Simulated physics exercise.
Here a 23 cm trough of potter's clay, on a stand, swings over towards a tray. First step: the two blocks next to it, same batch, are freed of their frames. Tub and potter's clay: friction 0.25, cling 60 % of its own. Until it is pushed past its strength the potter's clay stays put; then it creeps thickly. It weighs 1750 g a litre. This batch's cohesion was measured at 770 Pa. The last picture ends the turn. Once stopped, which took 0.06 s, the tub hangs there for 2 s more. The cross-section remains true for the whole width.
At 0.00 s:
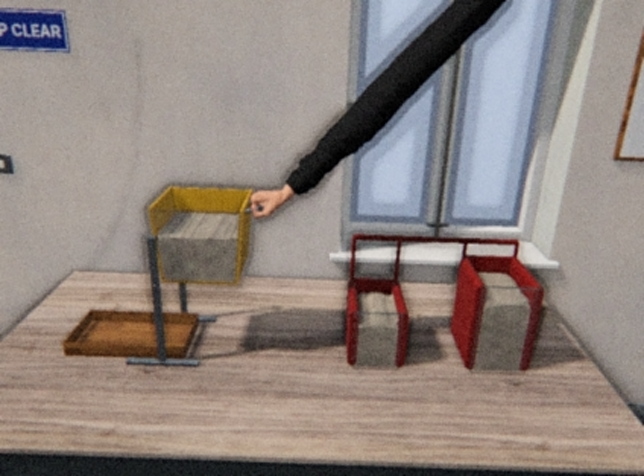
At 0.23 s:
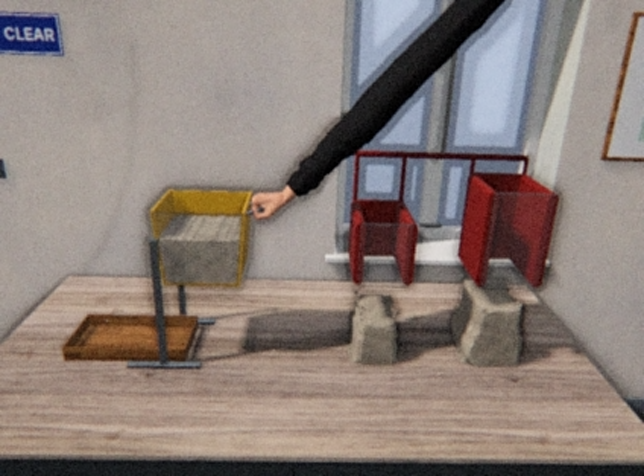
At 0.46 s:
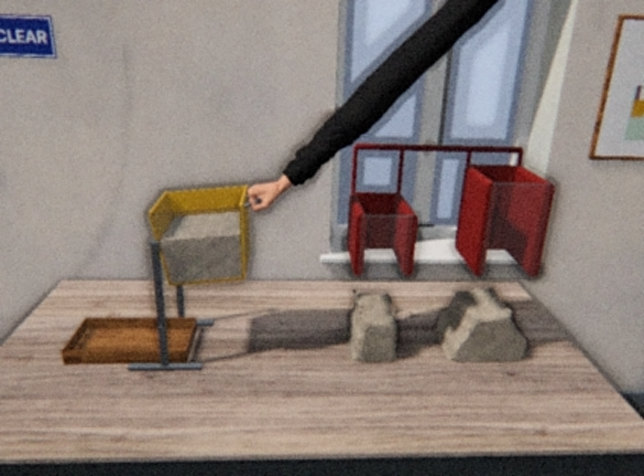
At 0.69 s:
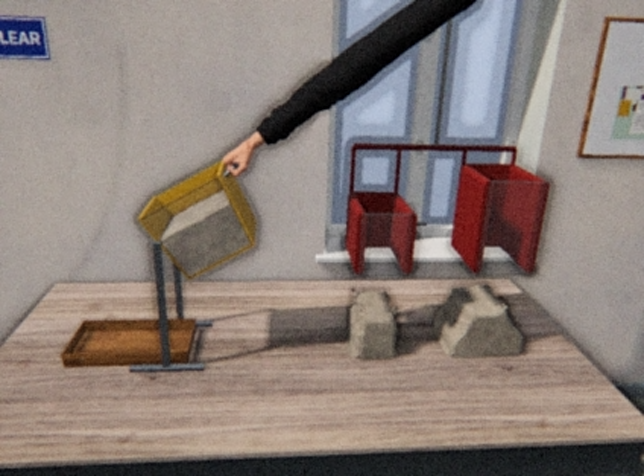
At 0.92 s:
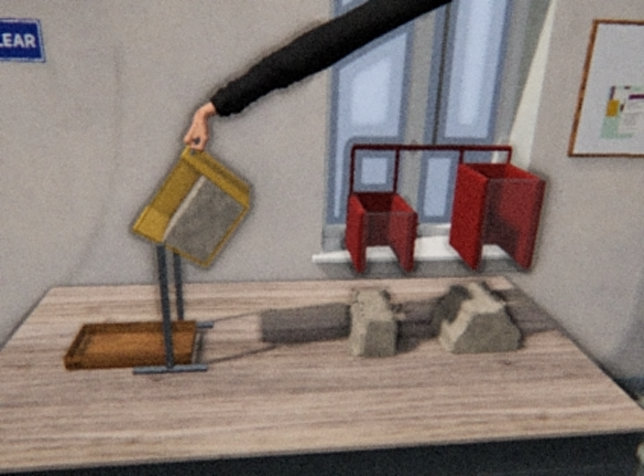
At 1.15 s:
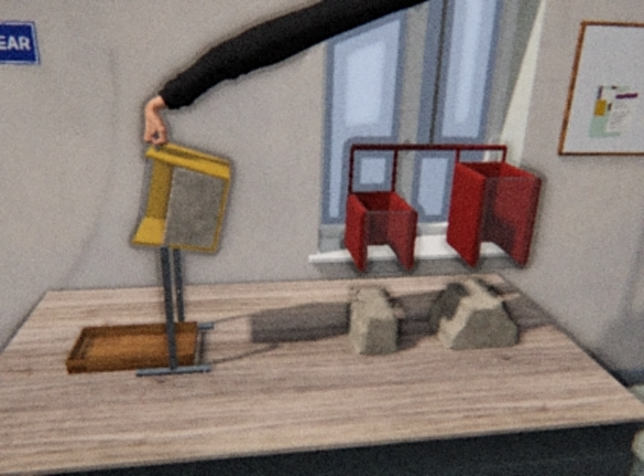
Wooden tabletop, red moulds lifting off two clay blocks, the right one slumping, then a hand tilting a yellow clay tub leftward.
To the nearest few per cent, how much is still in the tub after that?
About 100 %.
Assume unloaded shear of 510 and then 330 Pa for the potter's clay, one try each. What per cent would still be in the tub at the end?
You'd see 100 percent the first time and 80 percent the second.
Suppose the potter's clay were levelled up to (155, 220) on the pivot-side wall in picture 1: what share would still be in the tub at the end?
I'd guess around 100 in a hundred.
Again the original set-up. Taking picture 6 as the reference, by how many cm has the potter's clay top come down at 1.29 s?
About 1 cm.
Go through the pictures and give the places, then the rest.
The first picture shows handle-side rim at (240, 212), tilt 0 degrees; crest of the potter's clay at (182, 237); block heights 17 cm, 26 cm (left to right).
The second picture shows handle-side rim at (242, 214), tilt 0 degrees; crest of the potter's clay at (184, 239); block heights 17 cm, 23 cm (left to right).
The third picture shows handle-side rim at (239, 207), tilt 6 degrees; crest of the potter's clay at (235, 234); block heights 17 cm, 19 cm (left to right).
The fourth picture shows handle-side rim at (217, 177), tilt 29 degrees; crest of the potter's clay at (230, 205); block heights 17 cm, 18 cm (left to right).
The fifth picture shows handle-side rim at (182, 158), tilt 55 degrees; crest of the potter's clay at (206, 180); block heights 17 cm, 18 cm (left to right).
The sixth picture shows handle-side rim at (147, 157), tilt 77 degrees; crest of the potter's clay at (176, 170); block heights 17 cm, 18 cm (left to right).
After 1.29 s, the tub is at 77 degrees and holds 100 %.
After 1.46 s, the tub is at 77 degrees and holds 100 %.
After 1.63 s, the tub is at 77 degrees and holds 100 %.
After 1.80 s, the tub is at 77 degrees and holds 100 %.
After 3.15 s, the tub is at 77 degrees and holds 100 %.
